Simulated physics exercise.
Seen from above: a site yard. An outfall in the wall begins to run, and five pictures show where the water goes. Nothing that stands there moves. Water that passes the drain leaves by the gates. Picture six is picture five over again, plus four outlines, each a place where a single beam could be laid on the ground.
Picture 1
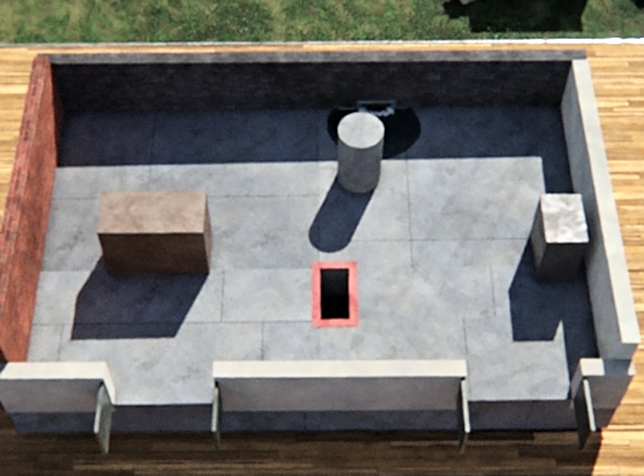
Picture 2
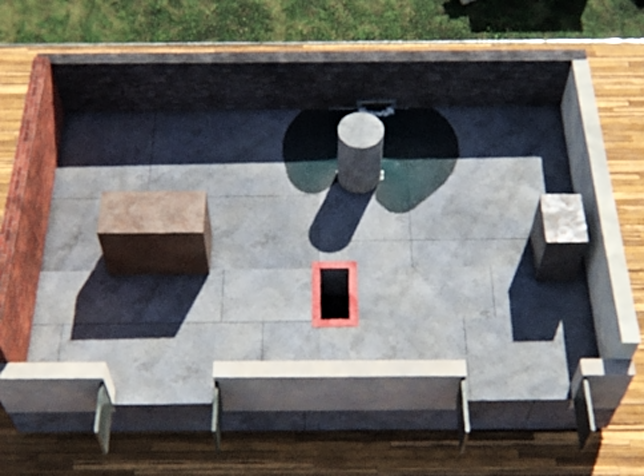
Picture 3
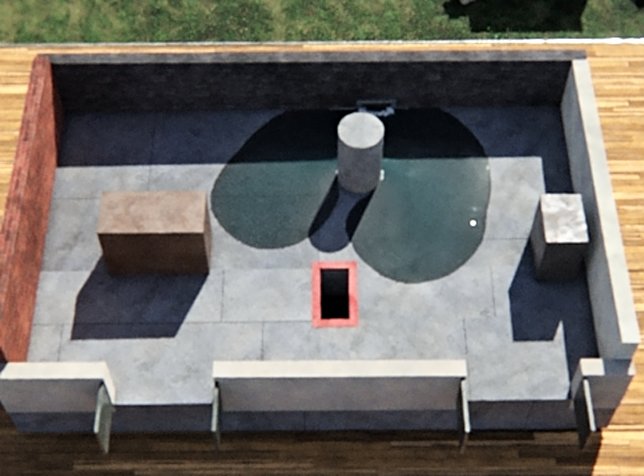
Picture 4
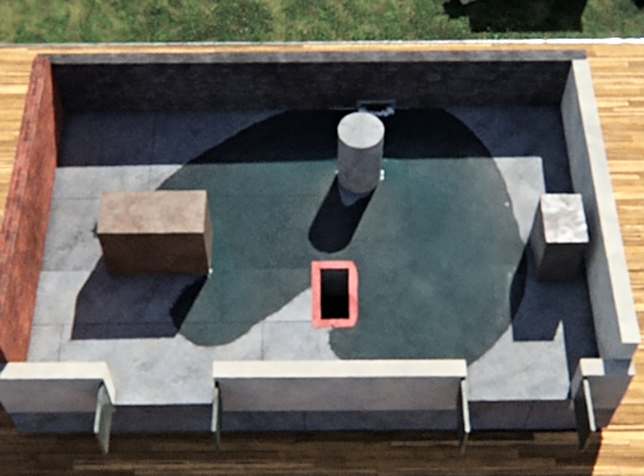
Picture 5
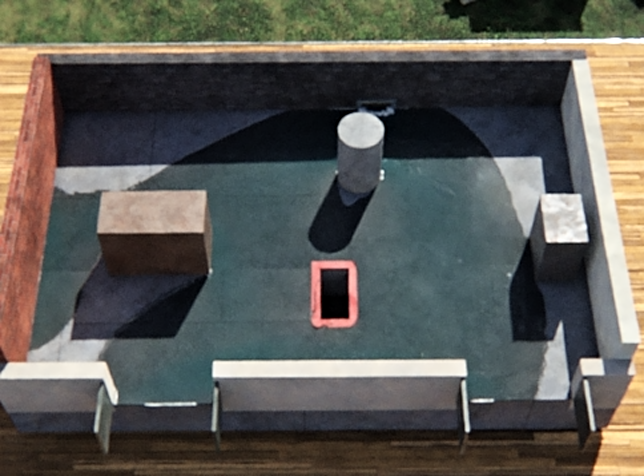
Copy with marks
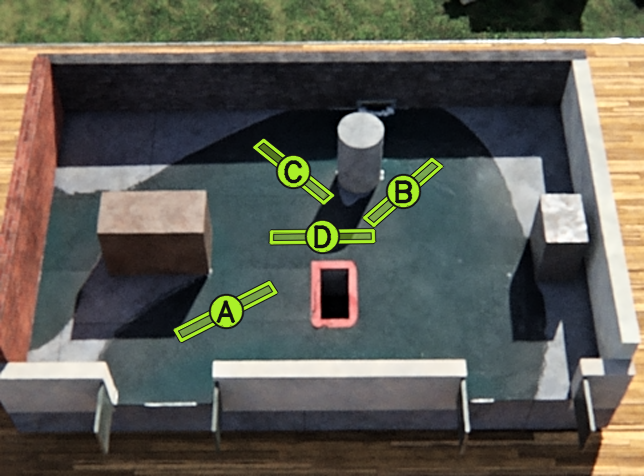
At the start, a small dark pool lies by the outfall at the back wall of a walled yard, behind a grey cylinder. Water spreads around the cylinder in two widening lobes, reaches the red-rimmed drain, then passes the brown block to cover most of the floor, touching the left wall.
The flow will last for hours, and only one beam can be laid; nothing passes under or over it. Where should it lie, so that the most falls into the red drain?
The answer is position C.
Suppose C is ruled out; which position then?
Here it is position A.
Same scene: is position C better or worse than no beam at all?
Better.
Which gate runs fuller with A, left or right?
The left one.
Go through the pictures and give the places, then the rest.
Outfall at (376, 104); red drain at (335, 294); open gate at (167, 389); open gate at (515, 385); 3 % of the ground under water, visible out to (393, 152); red drain still dry, in the first frame.
In the second frame, 10 % of the ground under water, visible out to (411, 203); red drain still dry.
In the third frame, 24 % of the ground under water, visible out to (219, 218); red drain still dry.
In the fourth frame, 47 % of the ground under water, visible out to (189, 329); red drain taking water.
In the fifth frame, 64 % of the ground under water, visible out to (39, 316); red drain taking water.
In lime, A from (178, 335) to (272, 287); B from (369, 221) to (436, 162); C from (259, 143) to (328, 199); D from (271, 237) to (373, 236).
For position A, about 11 % of the stream goes into the red drain, about 89 % out by the gates.
For position B, about 7 % of the stream goes into the red drain, about 92 % out by the gates.
For position C, about 17 % of the stream goes into the red drain, about 82 % out by the gates.
For position D, about 8 % of the stream goes into the red drain, about 92 % out by the gates.
